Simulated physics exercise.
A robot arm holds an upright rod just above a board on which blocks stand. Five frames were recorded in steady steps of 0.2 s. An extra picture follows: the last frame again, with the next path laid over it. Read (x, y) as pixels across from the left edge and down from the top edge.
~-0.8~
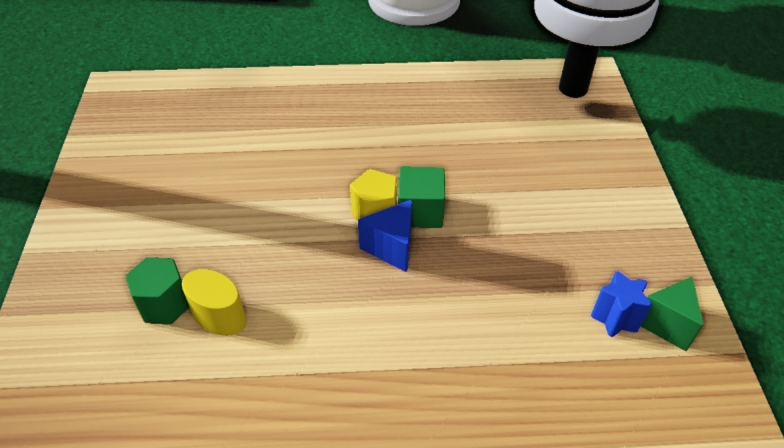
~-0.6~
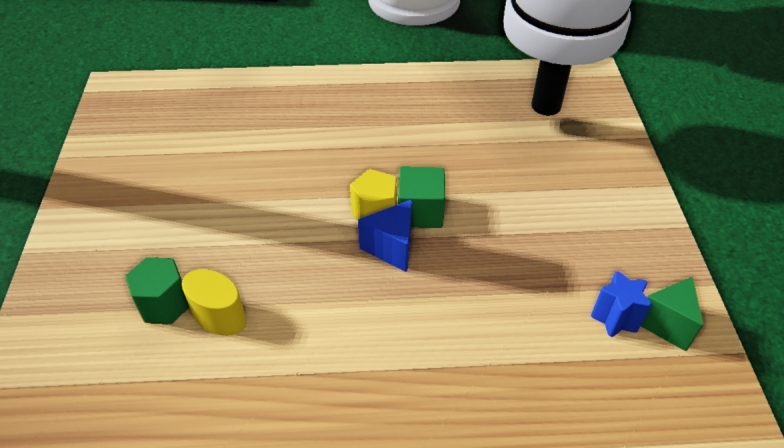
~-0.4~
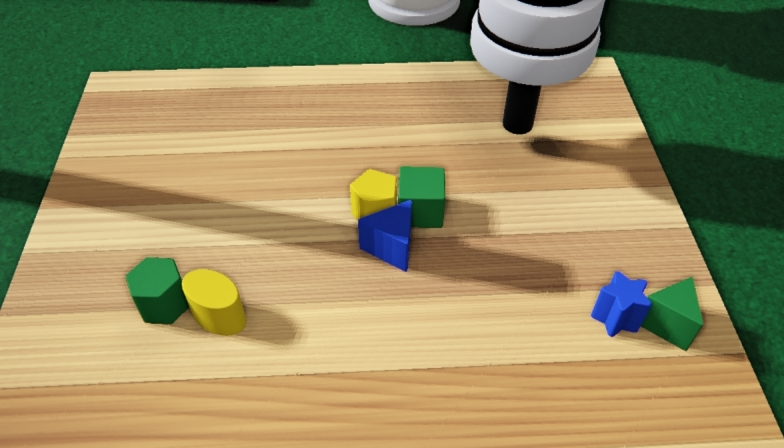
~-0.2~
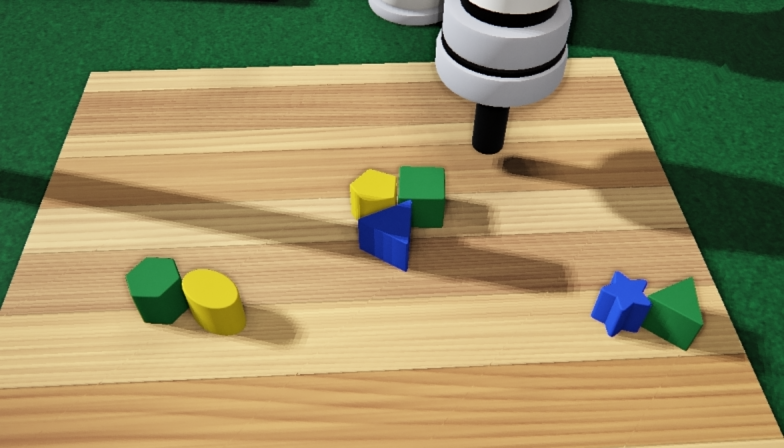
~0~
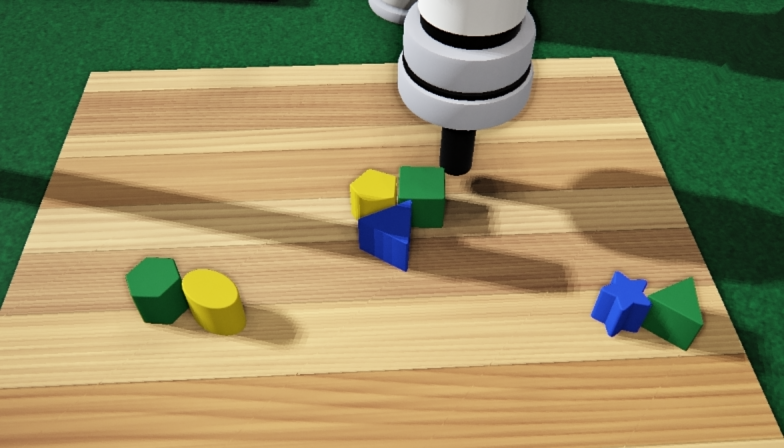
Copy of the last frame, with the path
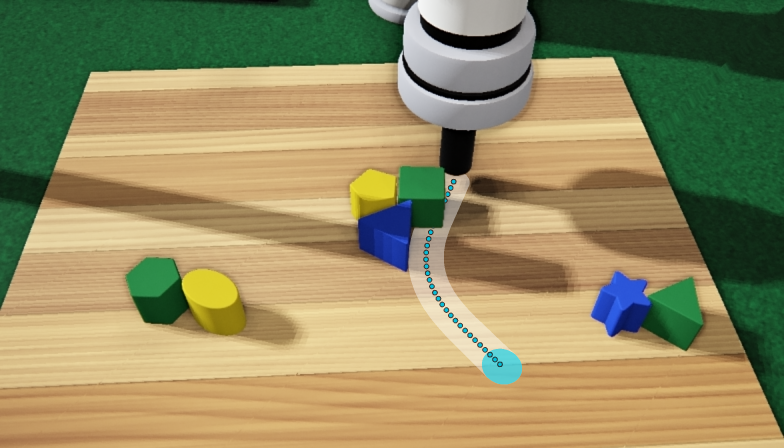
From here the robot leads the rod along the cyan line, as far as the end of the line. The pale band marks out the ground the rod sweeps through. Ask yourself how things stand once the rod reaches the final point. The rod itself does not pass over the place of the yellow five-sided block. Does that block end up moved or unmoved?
If the rod follows that path, the yellow five-sided block ends up shifted.
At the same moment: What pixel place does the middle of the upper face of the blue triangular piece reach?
Final place: (355, 258).
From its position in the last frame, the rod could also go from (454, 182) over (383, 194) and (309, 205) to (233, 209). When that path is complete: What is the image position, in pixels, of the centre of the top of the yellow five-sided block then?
I'd place it at (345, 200), taking the centre of its top.
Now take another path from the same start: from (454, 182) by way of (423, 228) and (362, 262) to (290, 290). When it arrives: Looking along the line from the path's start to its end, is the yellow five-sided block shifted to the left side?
I believe not.
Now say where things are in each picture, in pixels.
In the first picture, lower end of the rod (573, 89), tops of blocks, yellow five-sided block (375, 185), blue triangular piece (392, 220), green square block (422, 182).
In the second picture, rod (546, 107), blocks as before.
In the third picture, rod (518, 125), blocks as before.
In the fourth picture, rod (487, 145), blocks as before.
In the fifth picture, rod (455, 165), yellow five-sided block (375, 185), blue triangular piece (392, 220), green square block (422, 182).
The drawn path runs from (454, 182) via (429, 237) and (441, 303), ending at (502, 366).
On the path given first. One third of the way, rod (430, 221); yellow five-sided block (357, 188), turned 30° clockwise; blue triangular piece (368, 252), turned 60° clockwise; green square block (386, 217), turned 50° clockwise.
Two thirds of the way, rod (444, 289); yellow five-sided block (357, 188), turned 30° clockwise; blue triangular piece (355, 258), turned 50° clockwise; green square block (384, 225), turned 85° clockwise.
At the end, rod (506, 351); yellow five-sided block (357, 188), turned 30° clockwise; blue triangular piece (355, 258), turned 50° clockwise; green square block (384, 225), turned 85° clockwise.
